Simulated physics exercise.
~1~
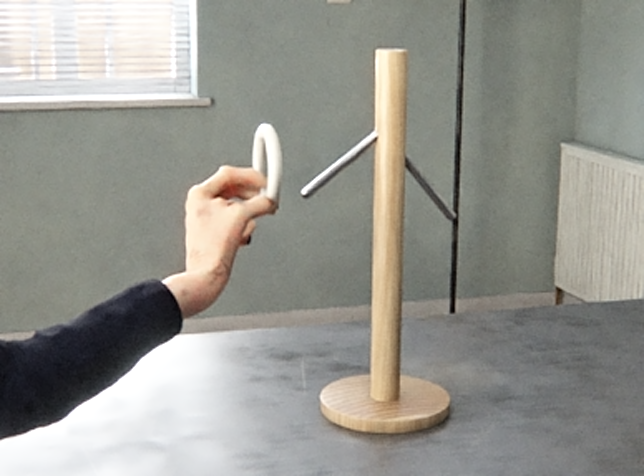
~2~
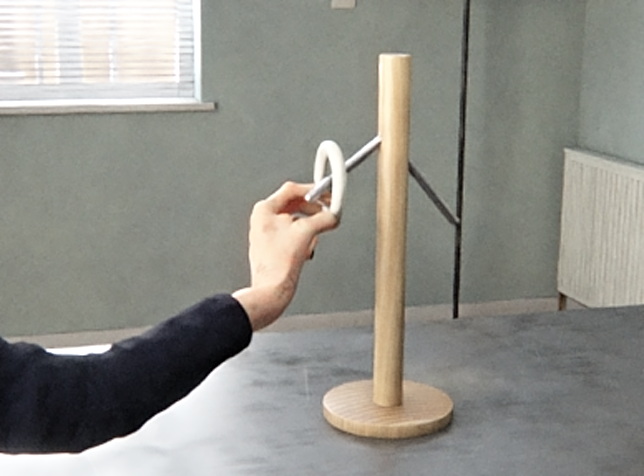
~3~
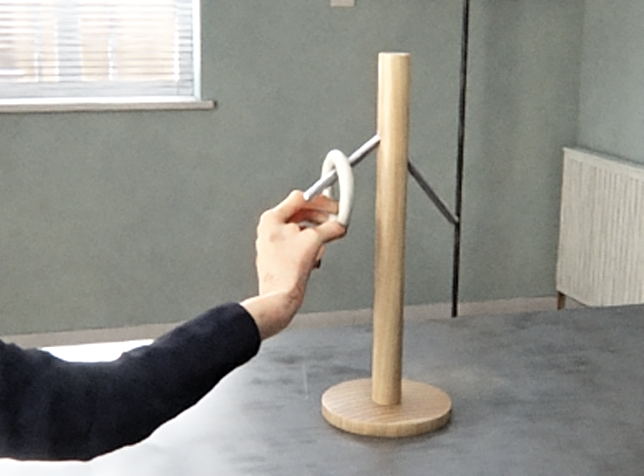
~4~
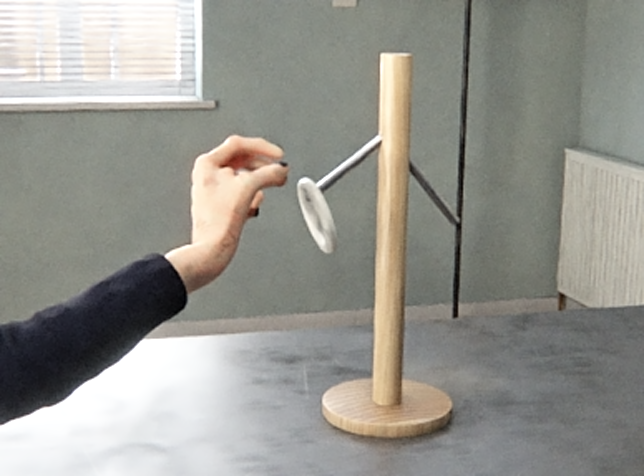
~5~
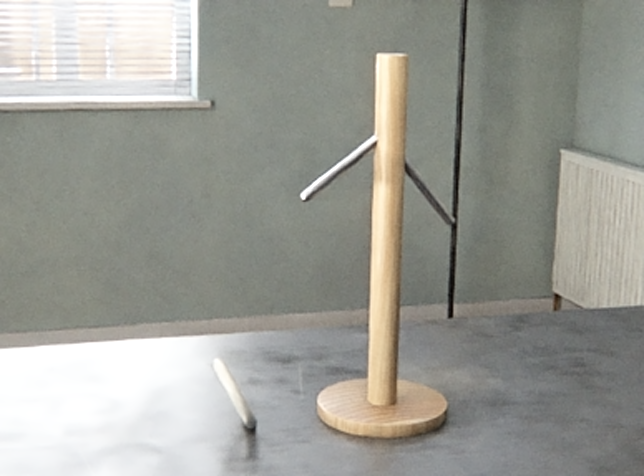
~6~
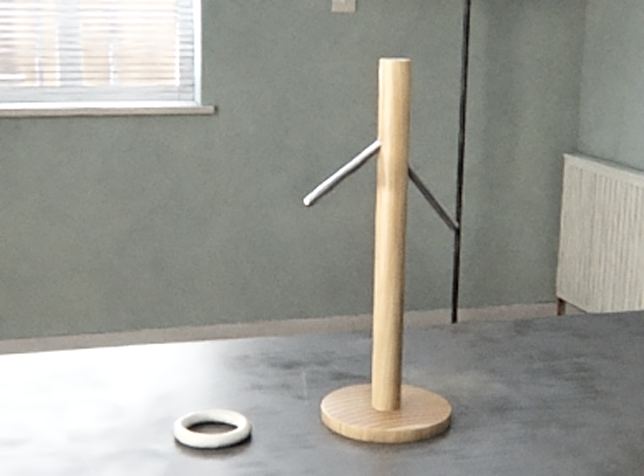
In the video, a hand brings a white ring to the downward-sloping left peg of a wooden stand, slips it over the tip and lets go, drawing back. The ring slides off, drops to the table and ends lying flat left of the stand.
